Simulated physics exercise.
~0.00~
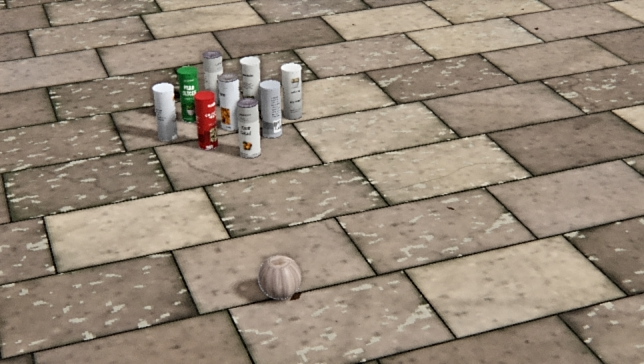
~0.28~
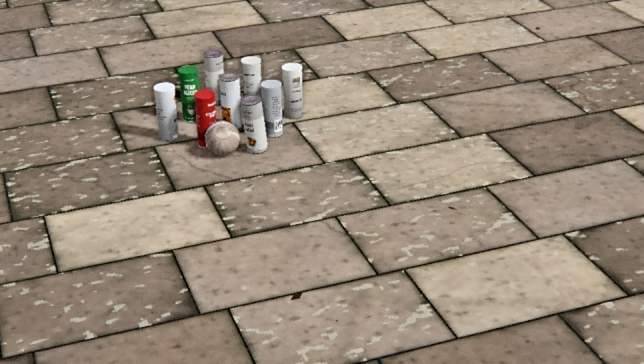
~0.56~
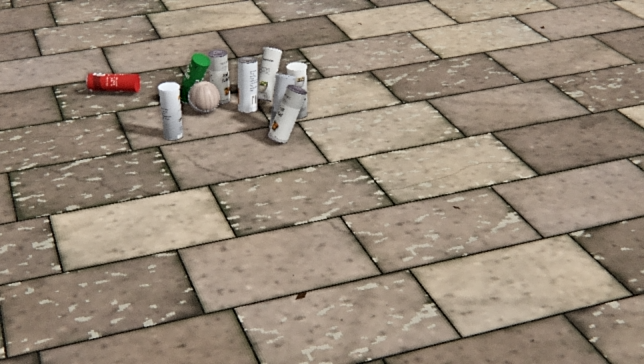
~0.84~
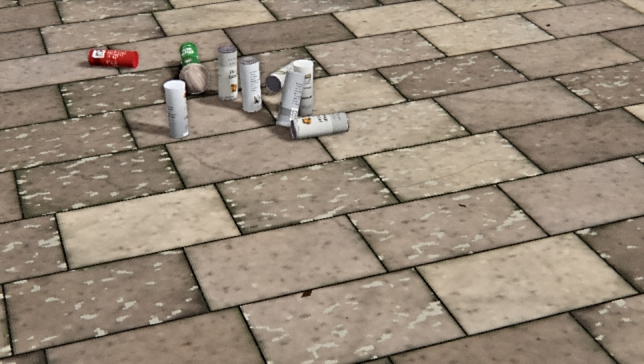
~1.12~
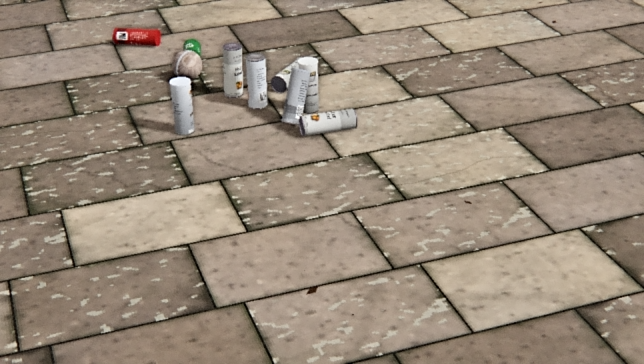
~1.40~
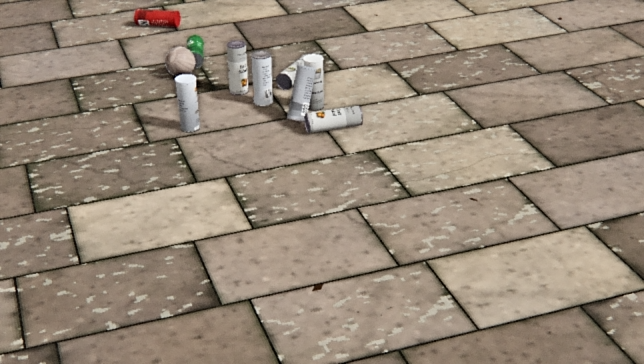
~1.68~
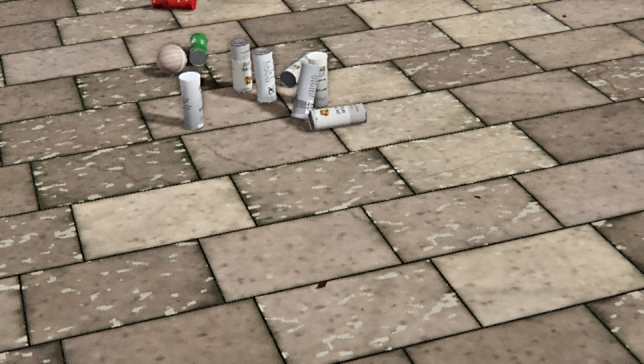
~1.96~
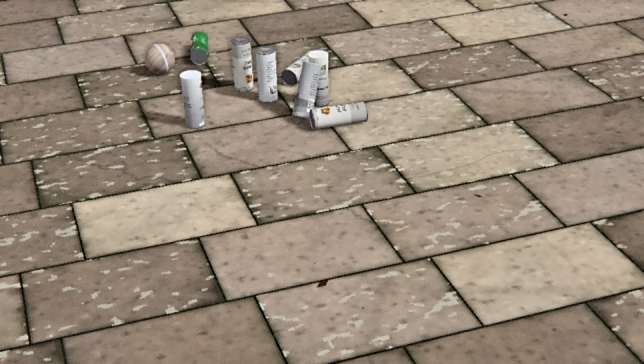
The clip opens on a tight cluster of tall canisters, mostly white and grey with one red and one green, standing on stone paving as a wooden ball rolls toward them from the foreground. The ball runs into the front of the group beside the red canister. The red one is knocked flat to the left, while the green one and several pale ones tilt. The green canister and some pale ones topple as the view drifts slightly left. The red canister rolls off past the top edge, and the ball rolls away leftward, leaving several pale canisters upright among the fallen.
